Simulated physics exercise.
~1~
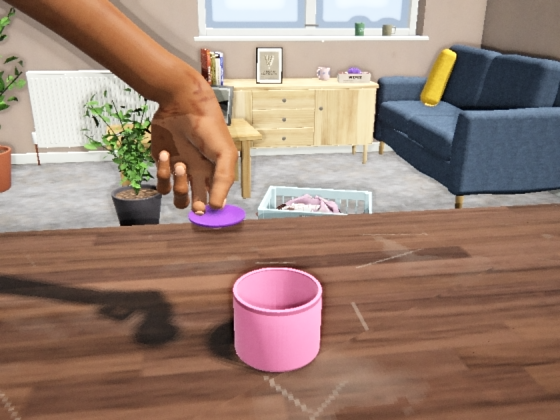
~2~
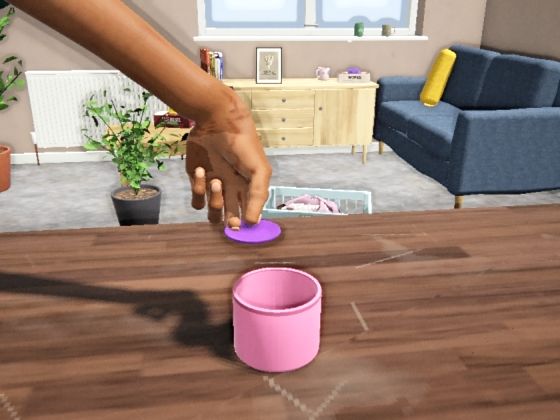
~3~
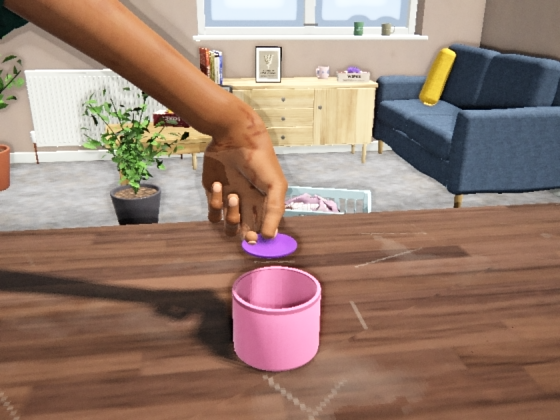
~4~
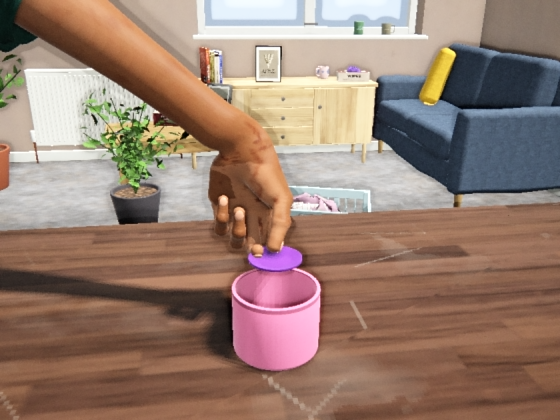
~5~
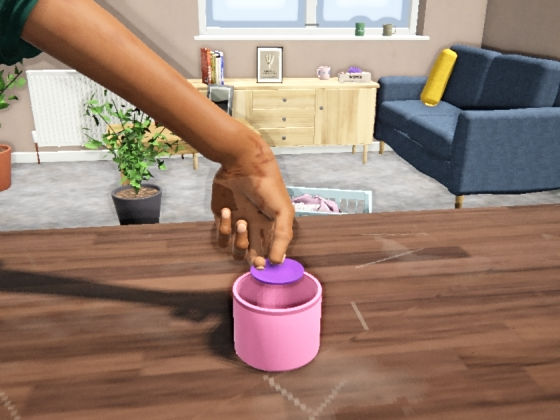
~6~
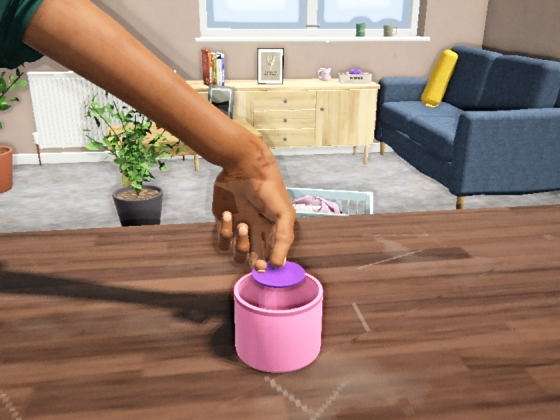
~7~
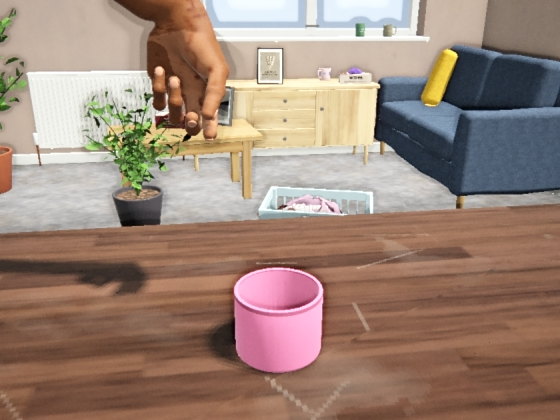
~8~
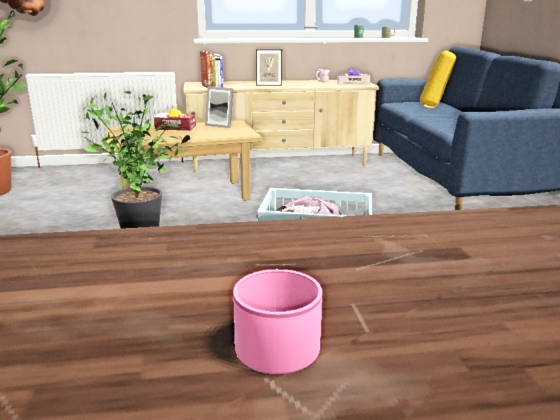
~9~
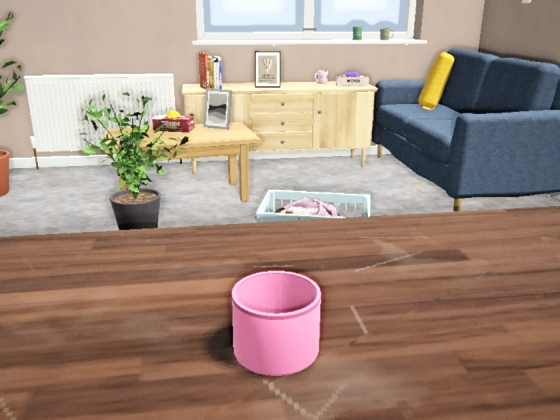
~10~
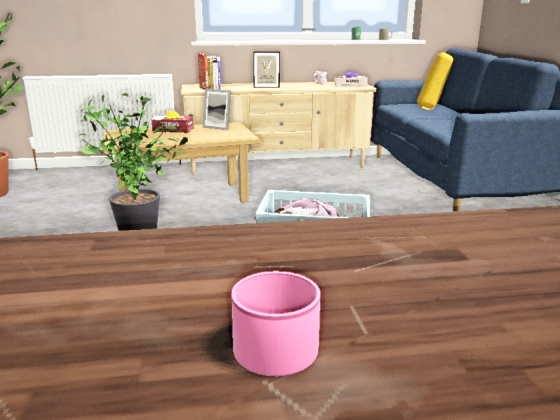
At first, a hand holds a small purple disc above a wooden tabletop, behind an open pink cup, with a living room and blue sofa in the background. The hand carries the disc to the right and lowers it toward the cup. It brings the disc over the opening and eases it down to the rim, where it pauses briefly. Then the fingers let go and the hand draws back toward the upper left, leaving the disc out of sight as it drops inside. In the end, the hand is gone and the pink cup stands still, the disc having slipped past its rim.
